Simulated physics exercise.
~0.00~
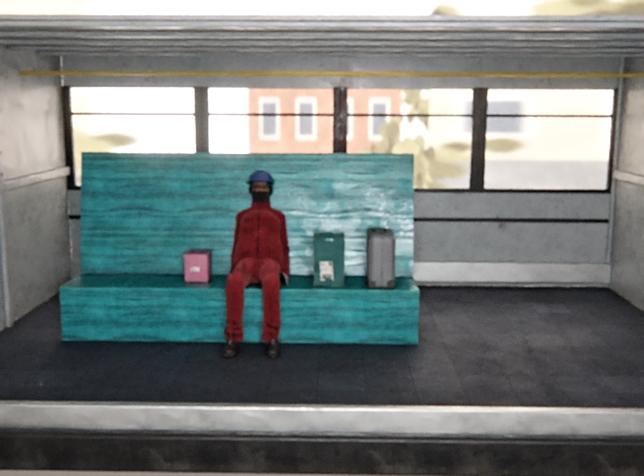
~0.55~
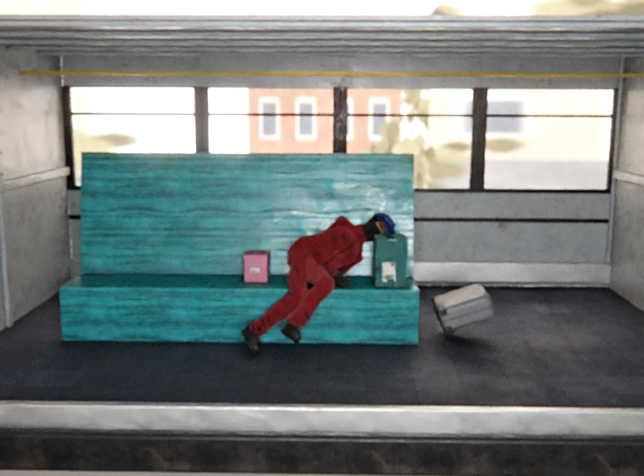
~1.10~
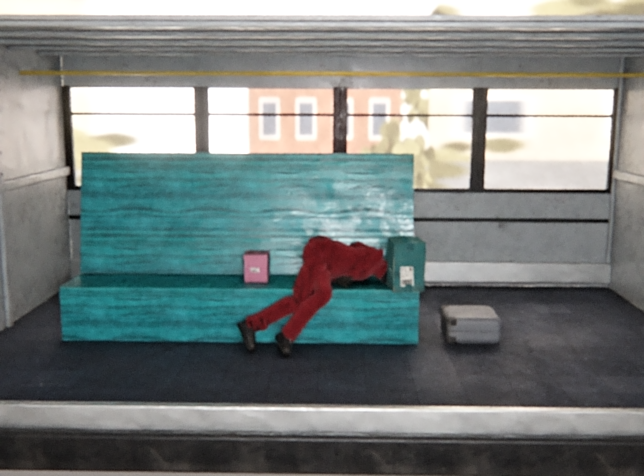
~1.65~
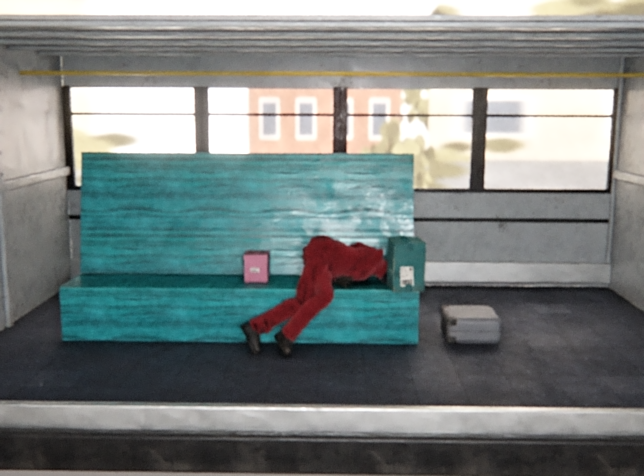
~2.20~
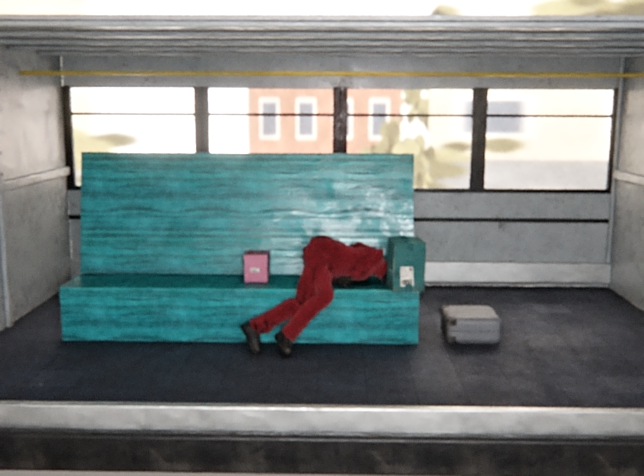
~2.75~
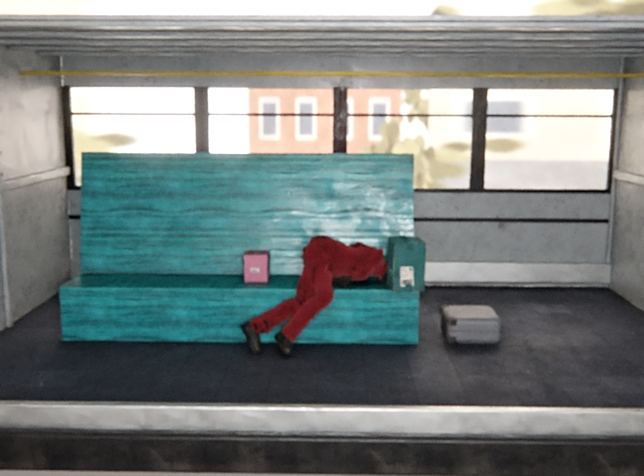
The clip opens on a figure in red clothes and a blue cap sitting on a long teal bench inside a rail car, with a pink tub on the left and a teal pack and an upright grey case on the right. The figure topples over to the right, while the tub and the pack shift right along the seat and the grey case tumbles off the bench's end. The case lands on its side on the floor as the sleeper slumps lower against the pack. After that, everything stays nearly still. At the end, the sleeper's hips rest on the seat, legs hanging down to the left, with the tub and the upright pack still on the bench.
